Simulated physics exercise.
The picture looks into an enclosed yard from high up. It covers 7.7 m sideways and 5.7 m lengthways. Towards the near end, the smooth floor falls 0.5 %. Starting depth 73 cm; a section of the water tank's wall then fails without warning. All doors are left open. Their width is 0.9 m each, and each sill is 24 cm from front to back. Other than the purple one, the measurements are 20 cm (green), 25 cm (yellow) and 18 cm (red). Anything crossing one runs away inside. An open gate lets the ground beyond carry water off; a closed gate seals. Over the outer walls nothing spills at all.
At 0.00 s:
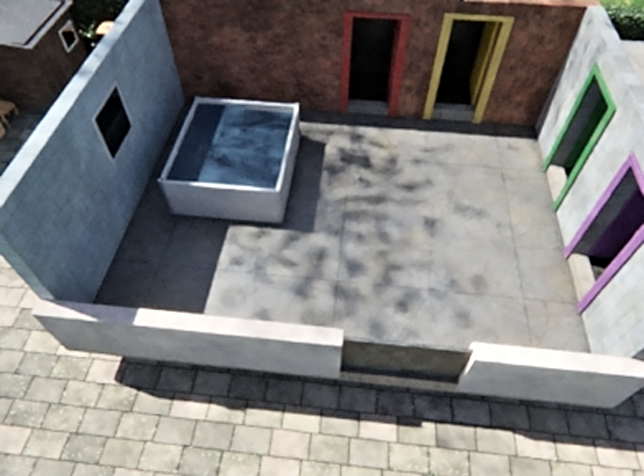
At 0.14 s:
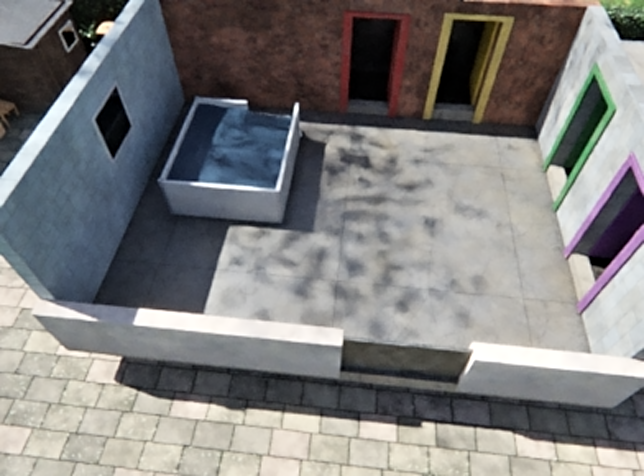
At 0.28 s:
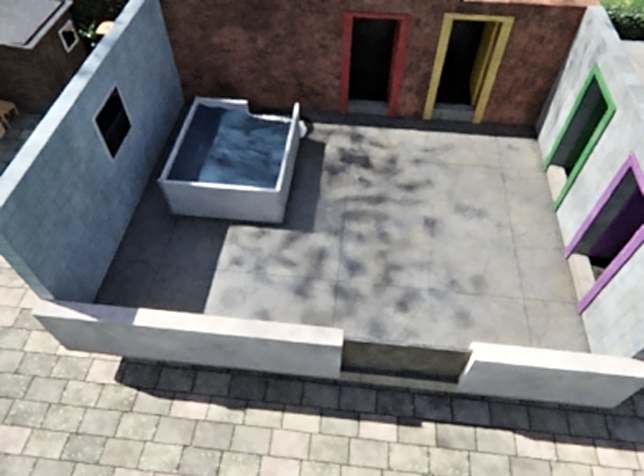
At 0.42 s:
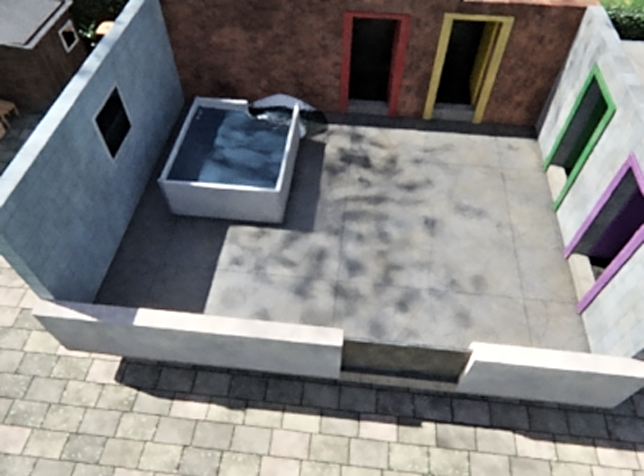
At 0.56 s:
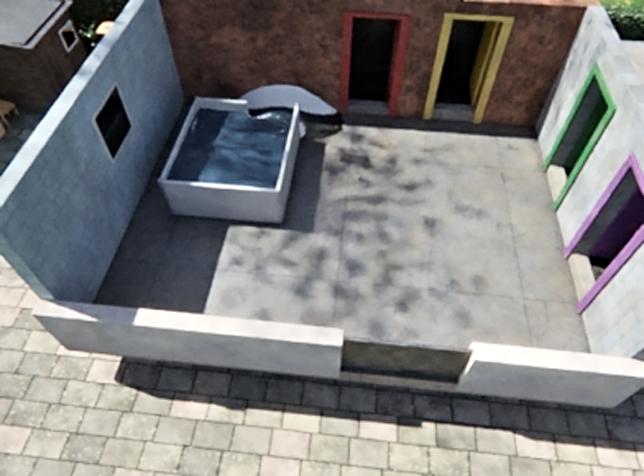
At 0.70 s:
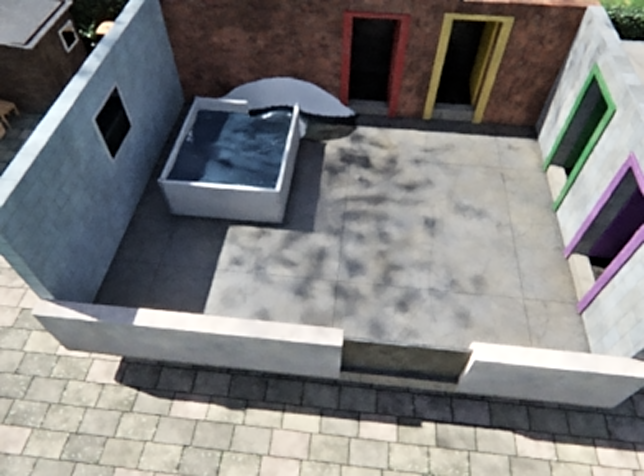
Water pouring from a gap in the far side of a pale tank and spreading across the walled yard's grey floor.
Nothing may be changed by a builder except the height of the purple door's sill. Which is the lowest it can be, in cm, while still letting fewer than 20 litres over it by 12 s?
No lower than about 7 cm.
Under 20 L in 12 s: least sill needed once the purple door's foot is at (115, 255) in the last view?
Roughly 5.5 cm.
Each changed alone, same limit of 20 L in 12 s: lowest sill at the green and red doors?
About 13.5 cm at green and about 8.5 cm at red.
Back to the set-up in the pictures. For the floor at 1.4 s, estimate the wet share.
Wet share: Near 15 %.
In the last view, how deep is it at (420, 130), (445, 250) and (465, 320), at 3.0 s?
First spot about 6 cm, second about 1 cm, third about 0 cm.
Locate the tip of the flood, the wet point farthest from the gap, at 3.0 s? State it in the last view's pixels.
(557, 242).
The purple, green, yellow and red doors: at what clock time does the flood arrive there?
It gets to purple after 3.2 s, green after 2.4 s, yellow after 1.4 s and red after 0.8 s.
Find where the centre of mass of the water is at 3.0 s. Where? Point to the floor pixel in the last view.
Around (274, 159).
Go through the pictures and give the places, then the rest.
Still water, 73 cm deep, in the water tank at (234, 144); the purple door at (602, 244) is dry, in the first frame.
The front is at a hidden place, 0.3 m from the gap on the far side; 0.3 m2 of floor is wet, 73 cm left at the back, in the second frame.
The gap is on the far side, the front 0.8 m out at a hidden place; the back of the water tank holds 73 cm, in the third frame.
The front is at (318, 112), 1.0 m from the gap on the far side; 1.6 m2 of floor is wet, 73 cm left at the back, in the fourth frame.
Water pours out on the far side and has run 1.2 m, to (337, 113); about 12 cm deep outside, 73 cm at the back, in the fifth frame.
Water pours out on the far side and has run 1.5 m, to (356, 114); about 13 cm deep outside, 70 cm at the back; 5.5 m in a straight line remain to the purple door at (602, 244), in the sixth frame.
After 1.4 s water covers 15 % of the floor, deepest (58 cm) near (288, 111); it has not reached the purple door.
After 3.0 s water covers 45 % of the floor, deepest (36 cm) near (280, 111); it has not reached the purple door.
After 12.0 s water covers 100 % of the floor, deepest (14 cm) near (312, 113); 9 cm at the purple door, 0 litres in over its 18 cm sill.
At the purple door as built, the water arrived by 3.3 s and peaked near 13 cm at 10.4 s.
Run again over the same 12 s with other heights there, 27 litres in over 6.5 cm, 11 litres over 8.5 cm. The limit of 20 litres is kept from about 7 cm up.
